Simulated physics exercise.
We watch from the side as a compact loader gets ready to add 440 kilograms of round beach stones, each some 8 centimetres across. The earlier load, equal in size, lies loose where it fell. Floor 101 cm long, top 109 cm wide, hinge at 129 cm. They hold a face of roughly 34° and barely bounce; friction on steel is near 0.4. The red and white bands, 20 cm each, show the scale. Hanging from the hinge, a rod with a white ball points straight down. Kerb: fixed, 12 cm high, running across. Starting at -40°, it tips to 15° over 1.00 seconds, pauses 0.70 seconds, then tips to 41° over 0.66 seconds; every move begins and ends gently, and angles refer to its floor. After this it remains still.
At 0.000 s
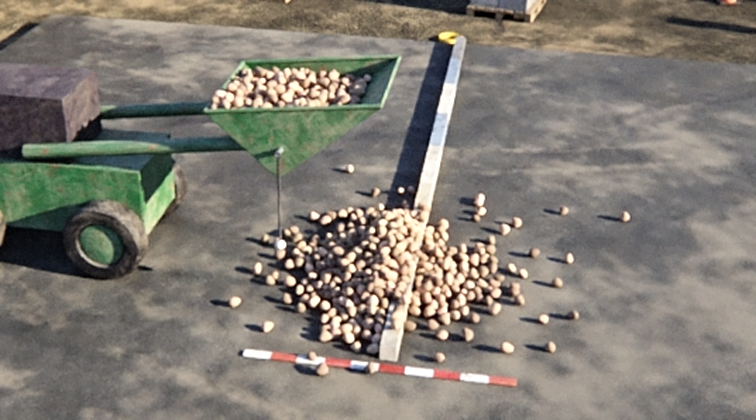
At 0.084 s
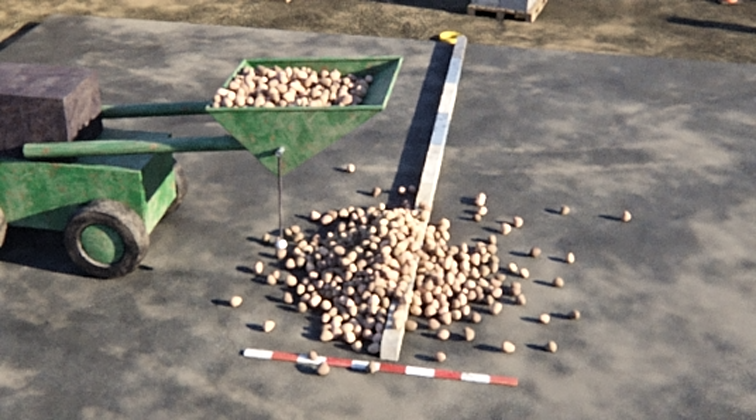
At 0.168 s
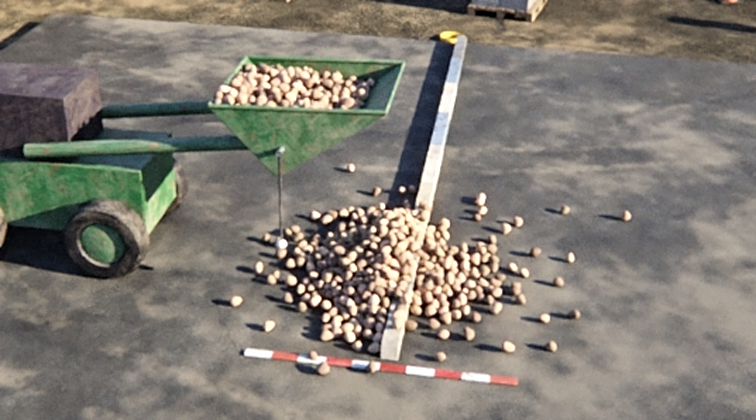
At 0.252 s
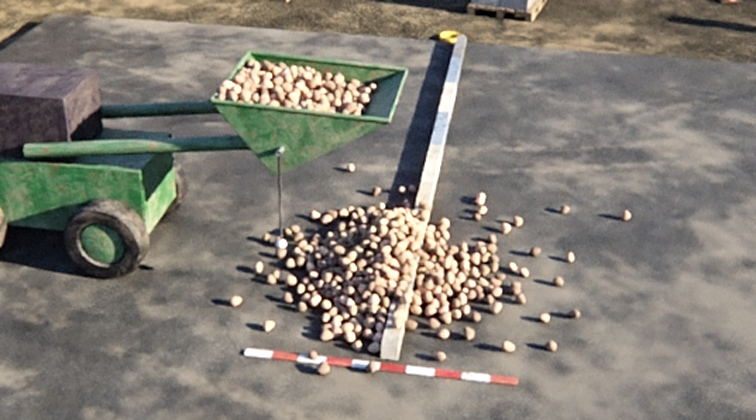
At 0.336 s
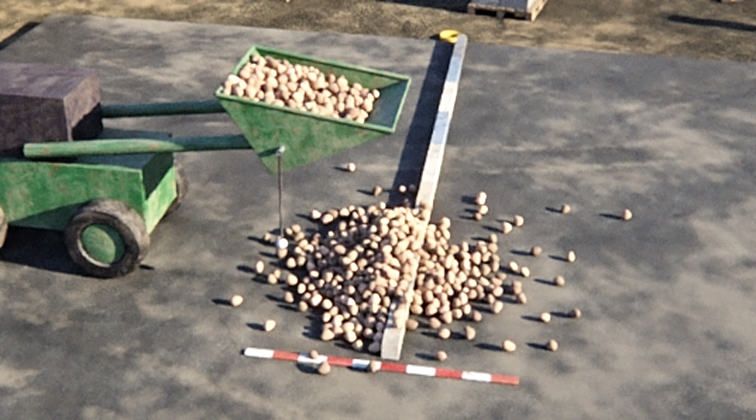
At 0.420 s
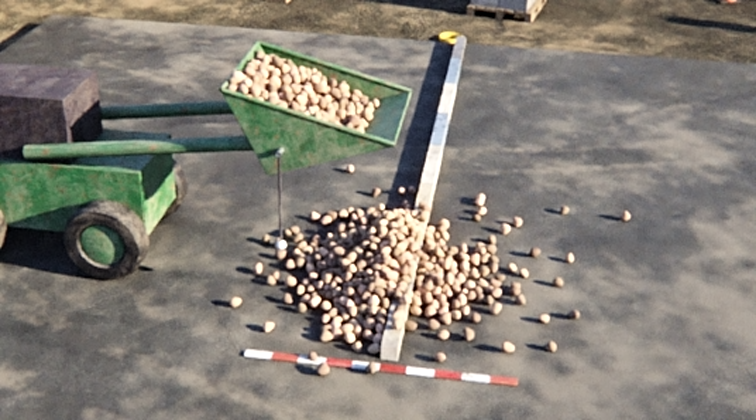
The green bucket on a small wheeled machine, loaded with brownish stones, slowly tilted its right side downward above a loose pile of similar stones lying across a long pale kerb.
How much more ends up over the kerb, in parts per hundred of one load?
Close to 74 parts in a hundred.
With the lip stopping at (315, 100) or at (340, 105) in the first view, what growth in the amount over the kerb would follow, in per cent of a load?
Roughly 20 per cent, then 40 per cent.
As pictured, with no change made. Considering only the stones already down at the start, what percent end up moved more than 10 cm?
Roughly 15 percent.
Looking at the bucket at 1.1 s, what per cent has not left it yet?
Close to 100 per cent of the load.
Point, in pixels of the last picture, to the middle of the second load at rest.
The centre sits about (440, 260).
After 0.8 s the floor is at 6°; in per cent of one load, 100 in the bucket, 79 on this side of the kerb, 20 over the kerb; the foremost stones are at (566, 271).
After 1.1 s the floor is at 15°; in per cent of one load, 100 in the bucket, 80 on this side of the kerb, 20 over the kerb; the foremost stones are at (566, 271).
After 2.8 s the floor is at 41°; in per cent of one load, 0 in the bucket, 110 on this side of the kerb, 90 over the kerb; the foremost stones are at (573, 265).
After 5.5 s the floor is at 41°; in per cent of one load, 0 in the bucket, 105 on this side of the kerb, 94 over the kerb; the foremost stones are at (573, 265). Net gain over the kerb, 74.
